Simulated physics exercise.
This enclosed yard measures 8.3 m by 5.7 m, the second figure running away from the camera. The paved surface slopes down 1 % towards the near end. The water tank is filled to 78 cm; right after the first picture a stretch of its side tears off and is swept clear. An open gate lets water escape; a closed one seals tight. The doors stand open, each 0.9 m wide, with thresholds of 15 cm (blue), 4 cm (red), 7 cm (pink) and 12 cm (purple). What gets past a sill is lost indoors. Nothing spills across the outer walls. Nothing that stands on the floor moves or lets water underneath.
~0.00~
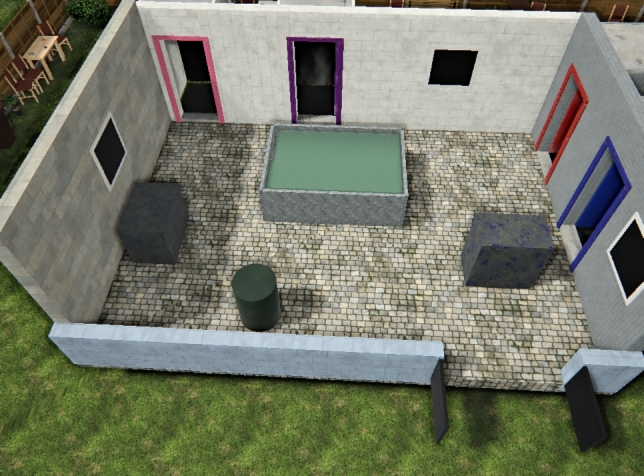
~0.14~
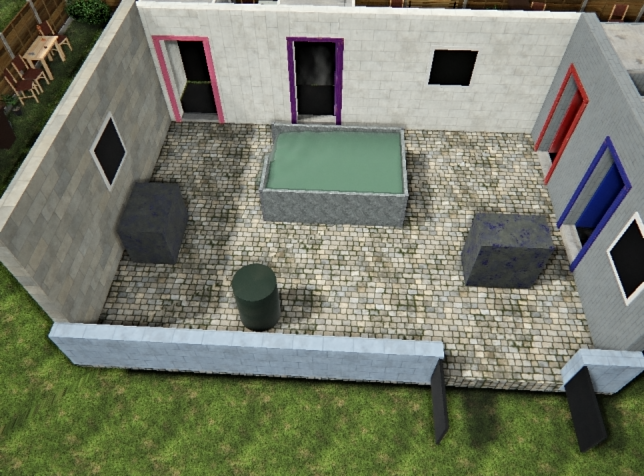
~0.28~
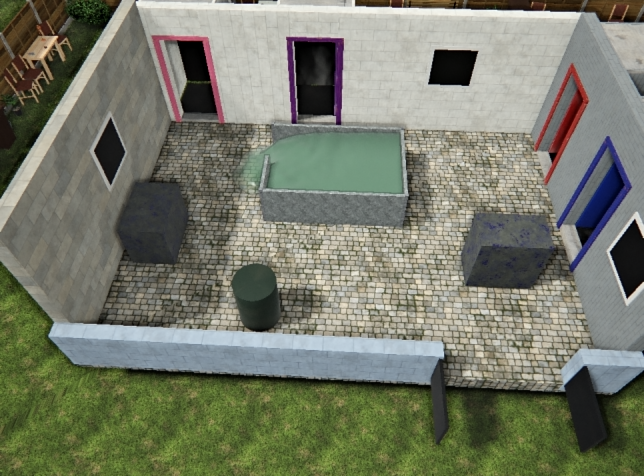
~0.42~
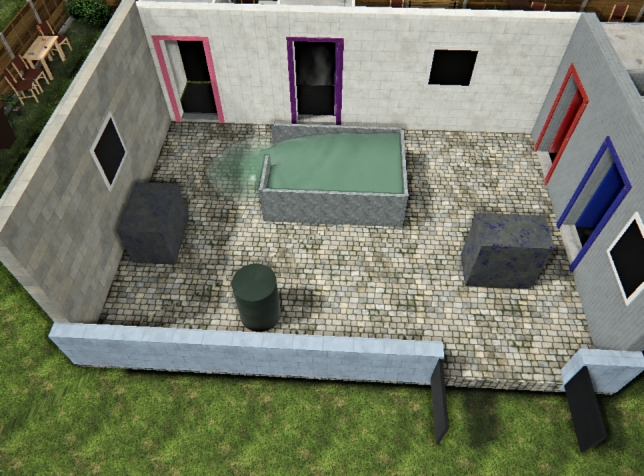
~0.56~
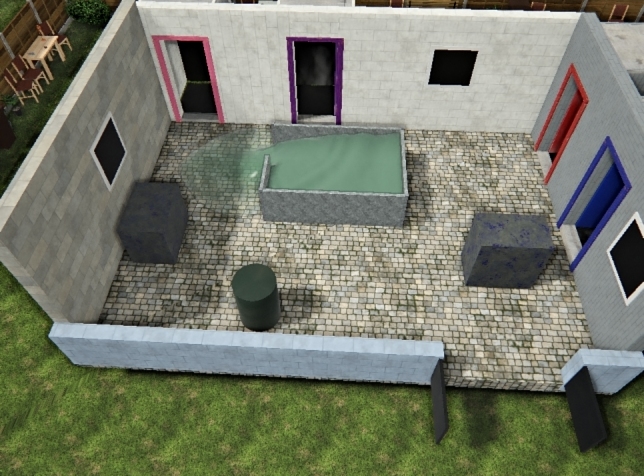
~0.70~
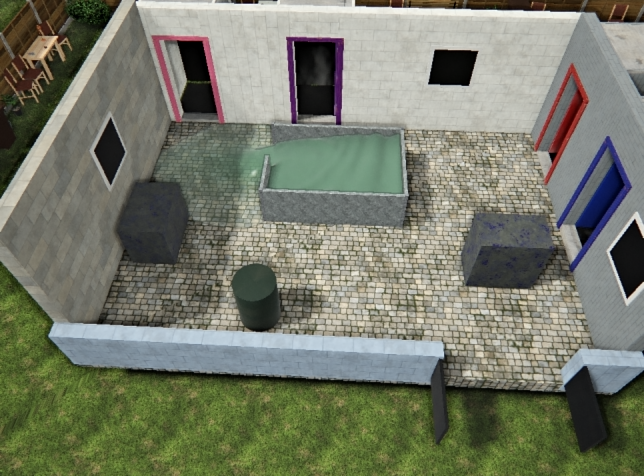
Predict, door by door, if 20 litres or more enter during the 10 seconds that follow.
The water let in: At the blue door it keeps below the limit; at the red door it stays under the limit; at the pink door it exceeds the limit; at the purple door it keeps below the limit.
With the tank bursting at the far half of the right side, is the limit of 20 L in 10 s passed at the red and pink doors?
Then: Red past it, pink not over.
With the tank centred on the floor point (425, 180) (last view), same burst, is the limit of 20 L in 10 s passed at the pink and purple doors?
Then: Pink above, purple past it.
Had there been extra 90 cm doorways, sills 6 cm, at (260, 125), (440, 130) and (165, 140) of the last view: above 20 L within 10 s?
In that order: Past it, below, past it.
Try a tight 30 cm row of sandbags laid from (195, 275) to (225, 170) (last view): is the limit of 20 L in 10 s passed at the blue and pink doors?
Then: Blue not over, pink past it.
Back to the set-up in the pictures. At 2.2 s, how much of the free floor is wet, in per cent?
About 20 per cent.
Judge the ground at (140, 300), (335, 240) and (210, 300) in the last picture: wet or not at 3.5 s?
In that order: Under water, not reached, flooded.
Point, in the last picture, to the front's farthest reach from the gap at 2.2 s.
Around (90, 345).
After 1.4 s water covers 20 % of the floor and is deepest (48 cm) near (171, 124); blue door not reached, red door not reached, pink door 19 cm at the sill, 5 L in, purple door not reached.
After 2.2 s water covers 20 % of the floor and is deepest (40 cm) near (163, 168); blue door not reached, red door not reached, pink door 30 cm at the sill, 100 L in, purple door not reached.
After 3.5 s water covers 30 % of the floor and is deepest (32 cm) near (157, 213); blue door not reached, red door not reached, pink door 25 cm at the sill, 285 L in, purple door 1 cm at the sill, 0 L in.
After 6.0 s water covers 60 % of the floor and is deepest (24 cm) near (157, 213); blue door not reached, red door not reached, pink door 21 cm at the sill, 502 L in, purple door 3 cm at the sill, 0 L in.
After 10.0 s water covers 85 % of the floor and is deepest (16 cm) near (90, 345); blue door 2 cm at the sill, 0 L in, red door 5 cm at the sill, 2 L in, pink door 13 cm at the sill, 653 L in, purple door 3 cm at the sill, 0 L in.
